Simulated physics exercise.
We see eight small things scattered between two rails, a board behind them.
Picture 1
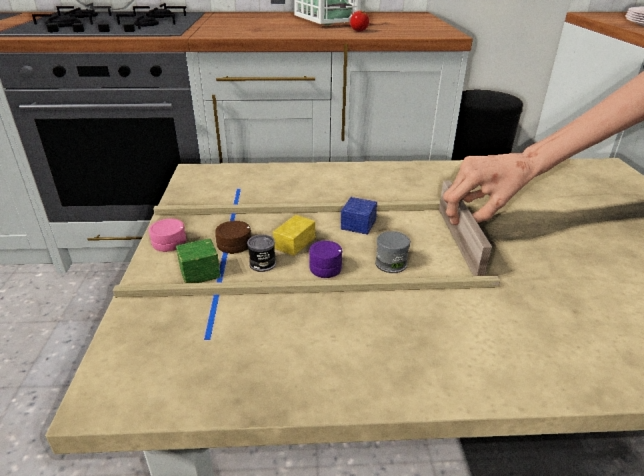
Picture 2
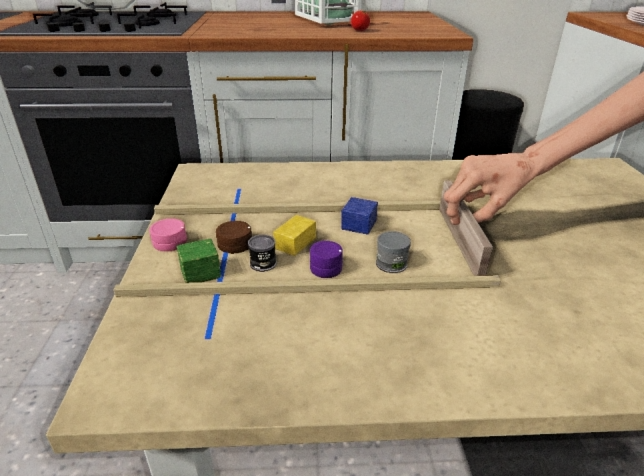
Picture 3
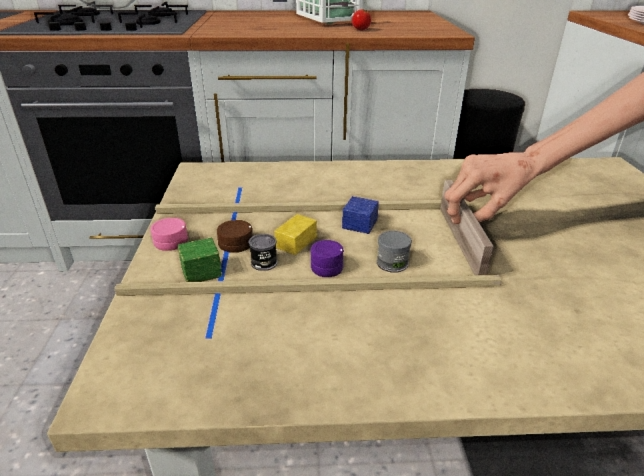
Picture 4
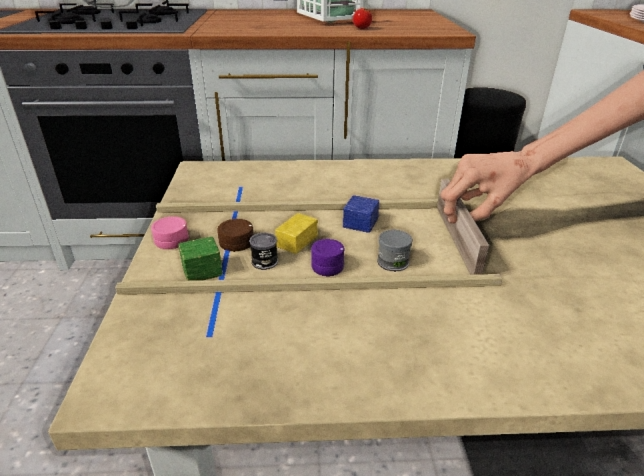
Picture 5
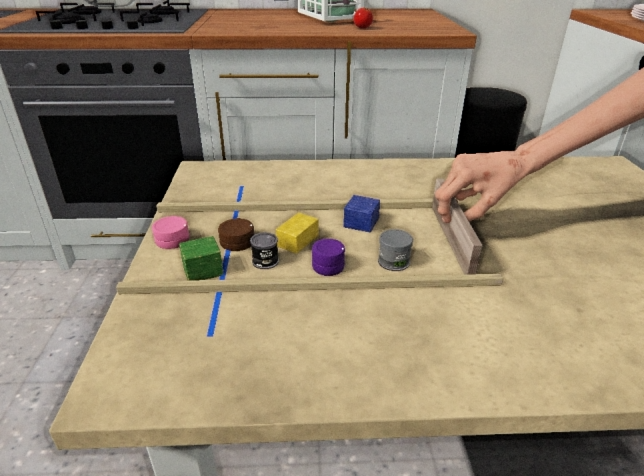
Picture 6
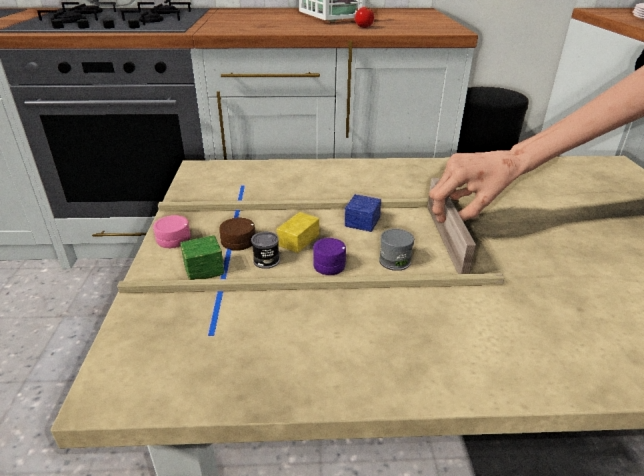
A hand slides a board slightly left between two rails toward eight small, still objects.
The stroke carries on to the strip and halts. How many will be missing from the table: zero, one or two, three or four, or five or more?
As it turns out, the number that fall off is zero.
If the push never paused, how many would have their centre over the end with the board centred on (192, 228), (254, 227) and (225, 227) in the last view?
The counts: 2, 0 and 0.
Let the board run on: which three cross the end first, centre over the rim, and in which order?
They are the pink lid, the green block, the brown lid.
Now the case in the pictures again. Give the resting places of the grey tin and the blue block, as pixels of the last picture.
Near (210, 249) and (221, 210).
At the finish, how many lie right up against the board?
It touches 3.
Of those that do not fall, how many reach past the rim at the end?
It comes to 1.
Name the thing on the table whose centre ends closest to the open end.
Foremost is the pink lid.
Soon after, none off yet; pink lid at rest near (172, 232); green block at rest near (202, 258); brown lid at rest near (238, 234).
At rest, the number that fall off is zero.
